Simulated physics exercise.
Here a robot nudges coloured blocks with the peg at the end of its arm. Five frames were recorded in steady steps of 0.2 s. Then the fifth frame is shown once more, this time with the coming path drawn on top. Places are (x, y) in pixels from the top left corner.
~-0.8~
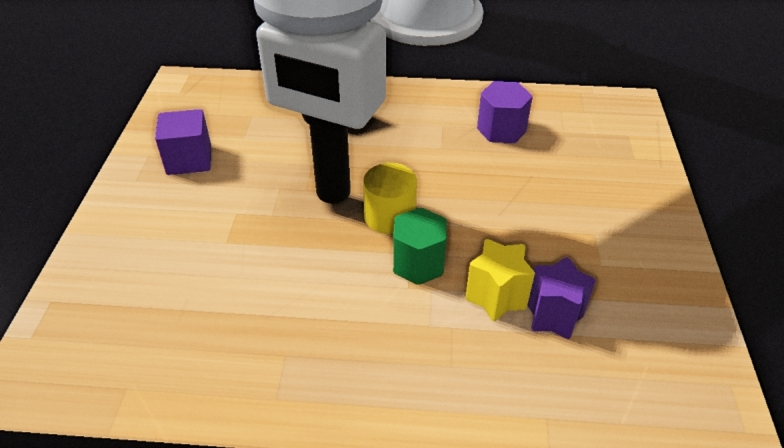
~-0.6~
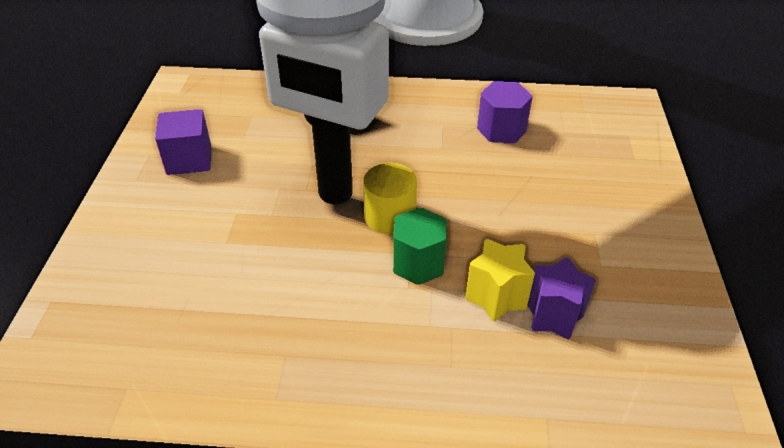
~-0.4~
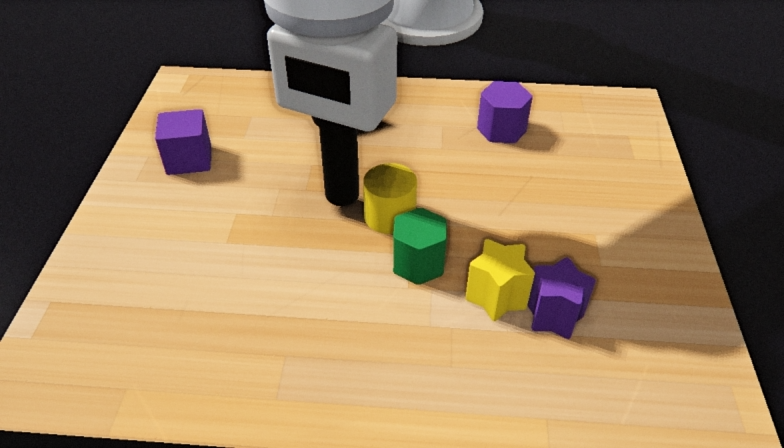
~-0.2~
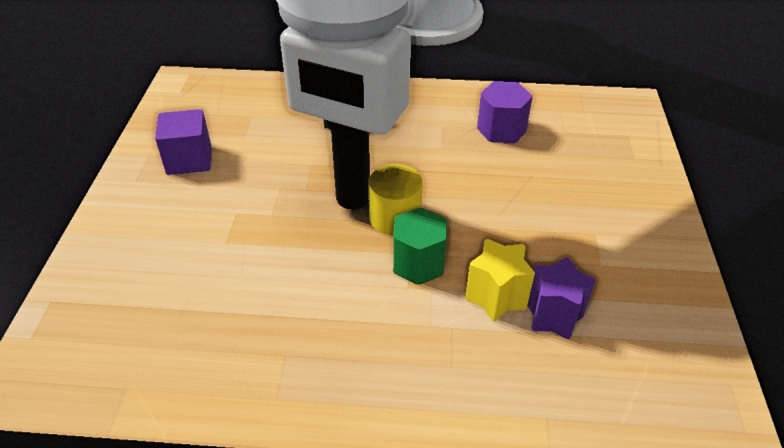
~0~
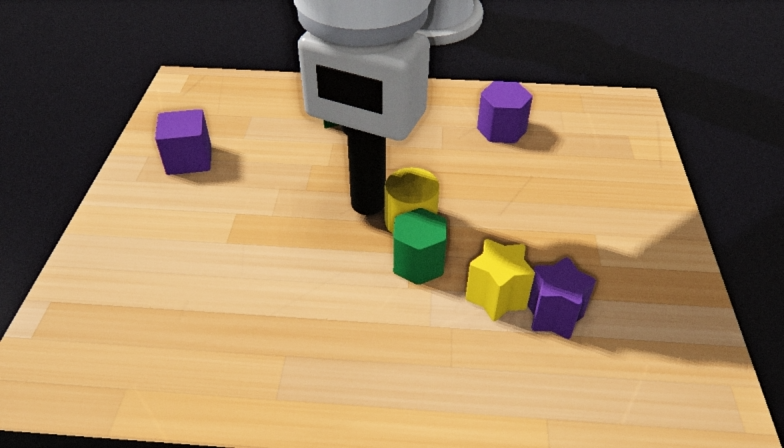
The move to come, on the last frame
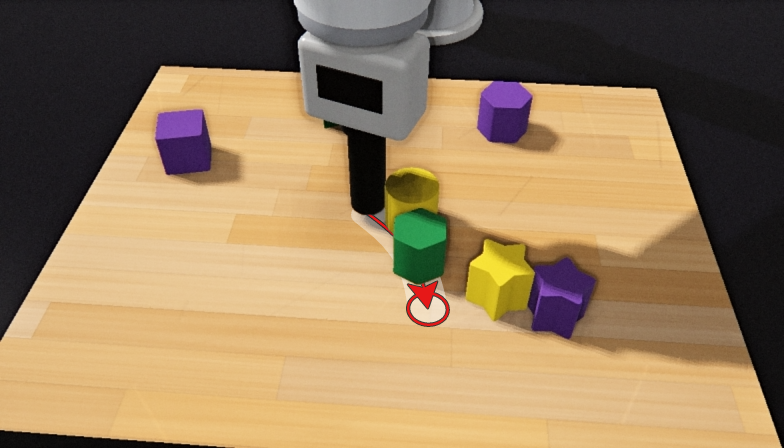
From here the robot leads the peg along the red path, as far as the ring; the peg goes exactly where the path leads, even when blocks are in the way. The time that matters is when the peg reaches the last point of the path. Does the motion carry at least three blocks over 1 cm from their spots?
Short answer: Yes.
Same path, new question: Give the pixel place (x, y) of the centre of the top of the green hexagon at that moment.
I predict (470, 299).
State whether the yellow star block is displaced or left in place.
Shifted out of place.
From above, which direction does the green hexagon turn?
It turns round anticlockwise.
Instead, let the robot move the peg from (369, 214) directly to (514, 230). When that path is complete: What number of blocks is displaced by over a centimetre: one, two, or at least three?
Going by the path, one block will move.
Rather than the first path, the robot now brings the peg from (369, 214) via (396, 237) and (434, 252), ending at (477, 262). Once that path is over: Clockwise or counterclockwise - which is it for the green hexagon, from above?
From above, clockwise.
The drawn path runs from (369, 214) by way of (398, 239) and (418, 271) to (428, 309).
The first path, step by step. One third of the way, peg at (399, 231); yellow cylinder at (442, 192); green hexagon at (424, 231).
Two thirds of the way, peg at (419, 262); yellow cylinder at (444, 193); green hexagon at (449, 263); yellow star block at (507, 265), turned 20° anticlockwise.
At the end, peg at (429, 300); yellow cylinder at (444, 193); green hexagon at (470, 299), turned 30° anticlockwise; yellow star block at (515, 275), turned 60° anticlockwise; purple star block at (570, 278), turned 15° clockwise.
